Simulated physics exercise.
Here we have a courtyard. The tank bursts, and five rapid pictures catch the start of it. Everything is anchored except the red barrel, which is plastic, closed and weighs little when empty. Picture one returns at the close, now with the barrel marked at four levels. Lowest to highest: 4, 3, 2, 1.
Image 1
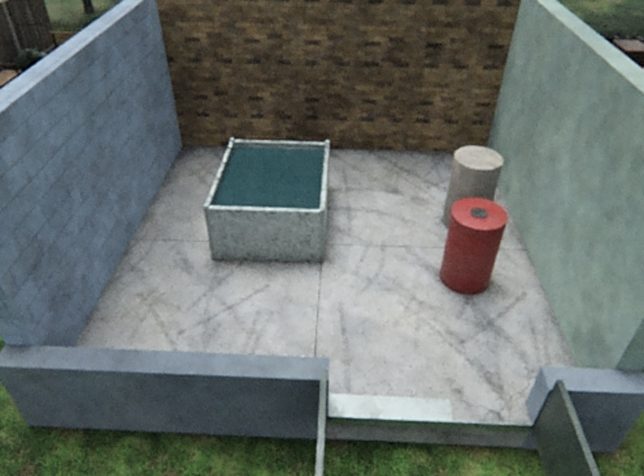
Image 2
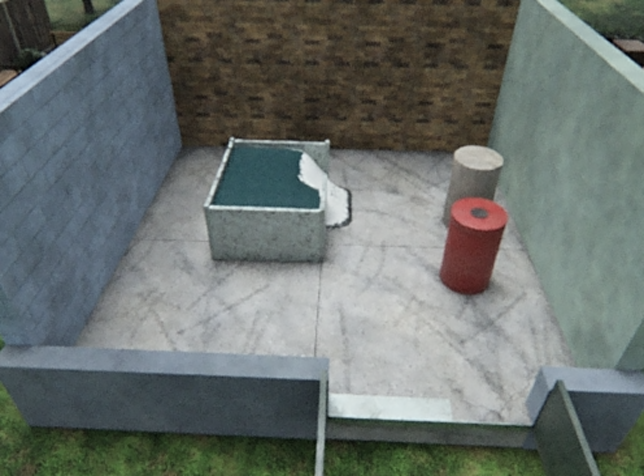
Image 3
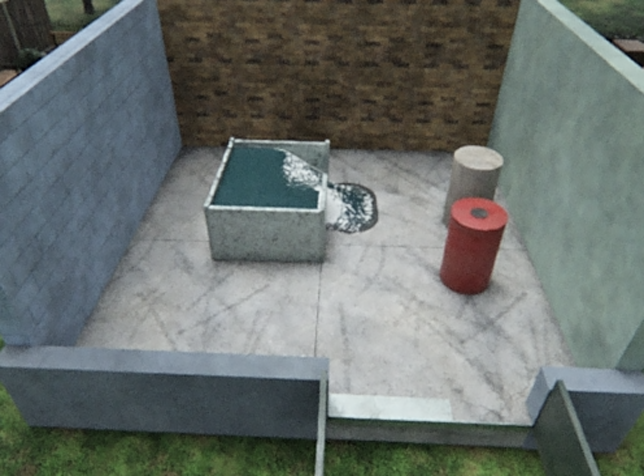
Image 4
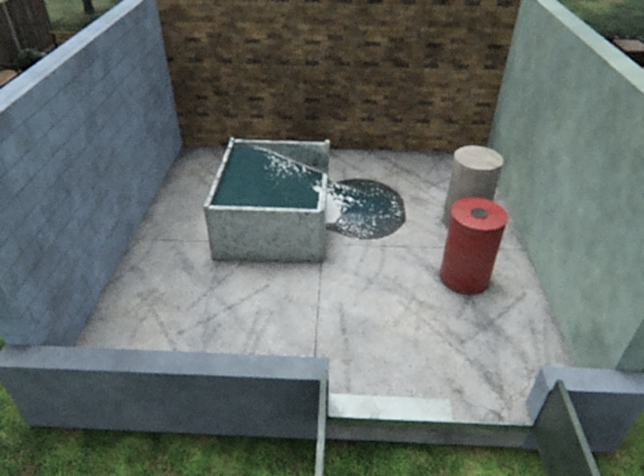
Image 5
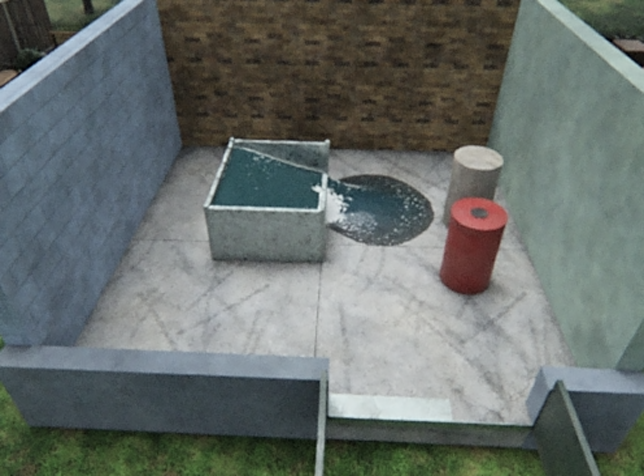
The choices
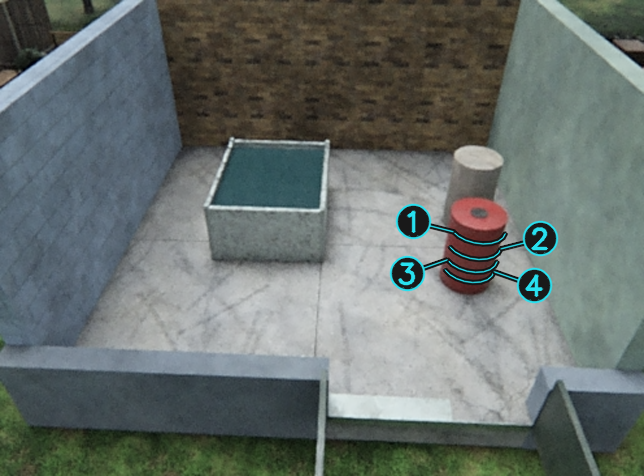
In a walled courtyard, water pours from a full tank and spreads rightward across the ground.
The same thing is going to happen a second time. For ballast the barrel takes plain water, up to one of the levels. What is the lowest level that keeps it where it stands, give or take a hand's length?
Line 4 just does it.
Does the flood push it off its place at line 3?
No, that is safe.
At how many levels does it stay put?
All of the four.
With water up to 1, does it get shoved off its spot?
No, not at all.
On the marked copy, 1 at (482, 243); 2 at (478, 259); 3 at (475, 272); 4 at (472, 282); from the bottom up 4, 3, 2, 1.
If 1 is chosen, it does not move.
If 2 is chosen, it does not move.
If 3 is chosen, it does not move.
If 4 is chosen, it does not move.
